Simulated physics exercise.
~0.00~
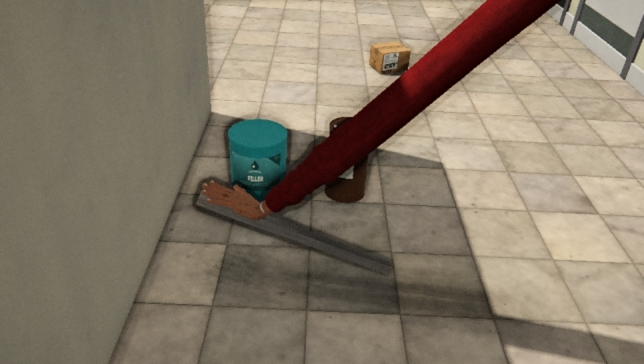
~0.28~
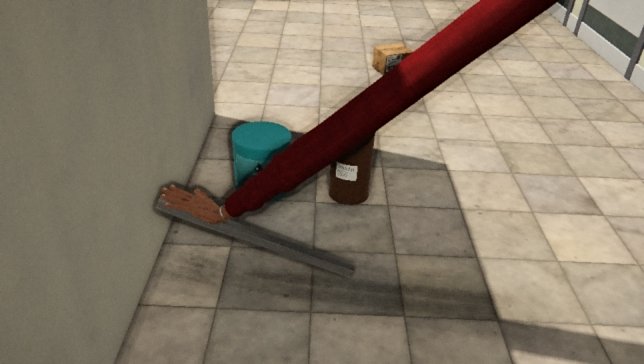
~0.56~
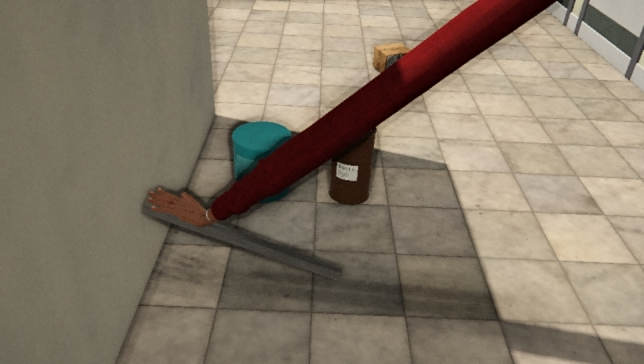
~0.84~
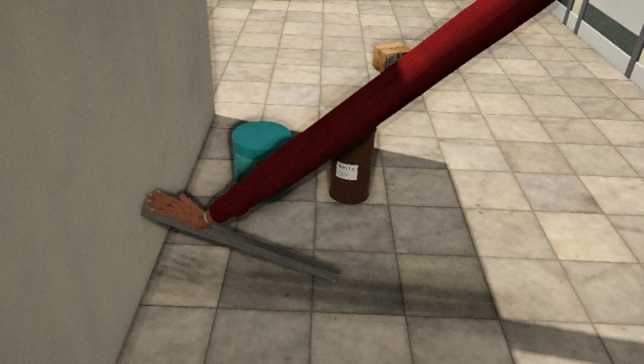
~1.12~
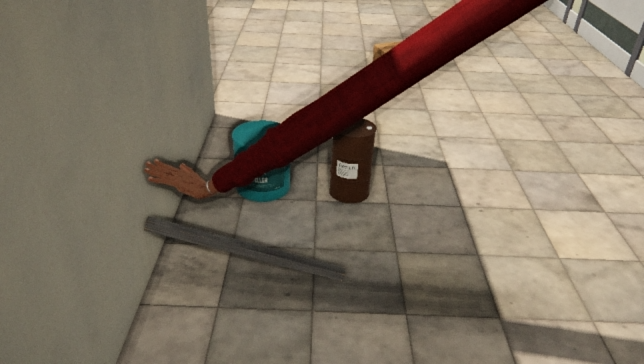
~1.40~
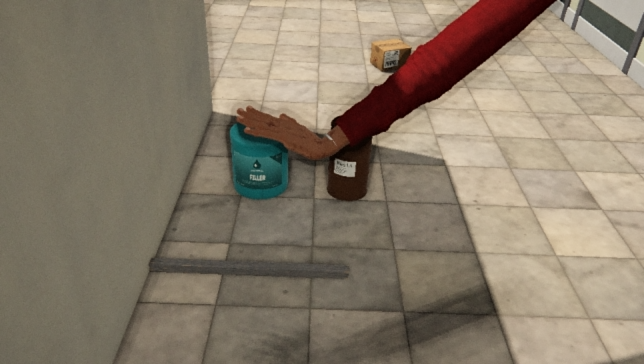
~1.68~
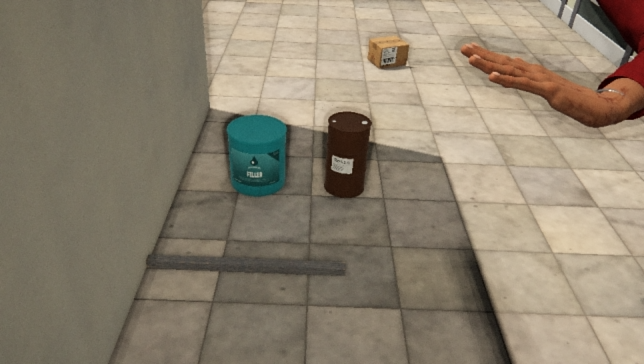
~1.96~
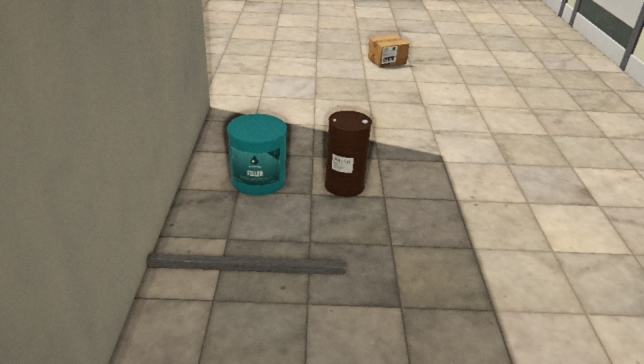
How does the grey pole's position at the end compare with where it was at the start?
It ends up farther left and nearer the viewer, lying on the floor with its left end by the wall, whereas at the start it was held farther right, close in front of the turquoise pail.
To begin with, a hand at the end of a red-sleeved arm holds a slanting grey pole in front of a turquoise pail and a brown canister, beside a bare wall. The hand moves the pole left until its end reaches the wall, and holds it there briefly. Then the fingers let go and the hand draws back, while the pole gives way and its wall end sinks. The arm passes over the pail and canister and leaves to the right. The pole comes to rest lying straight across the floor tiles, with the pail and canister still in place behind it.
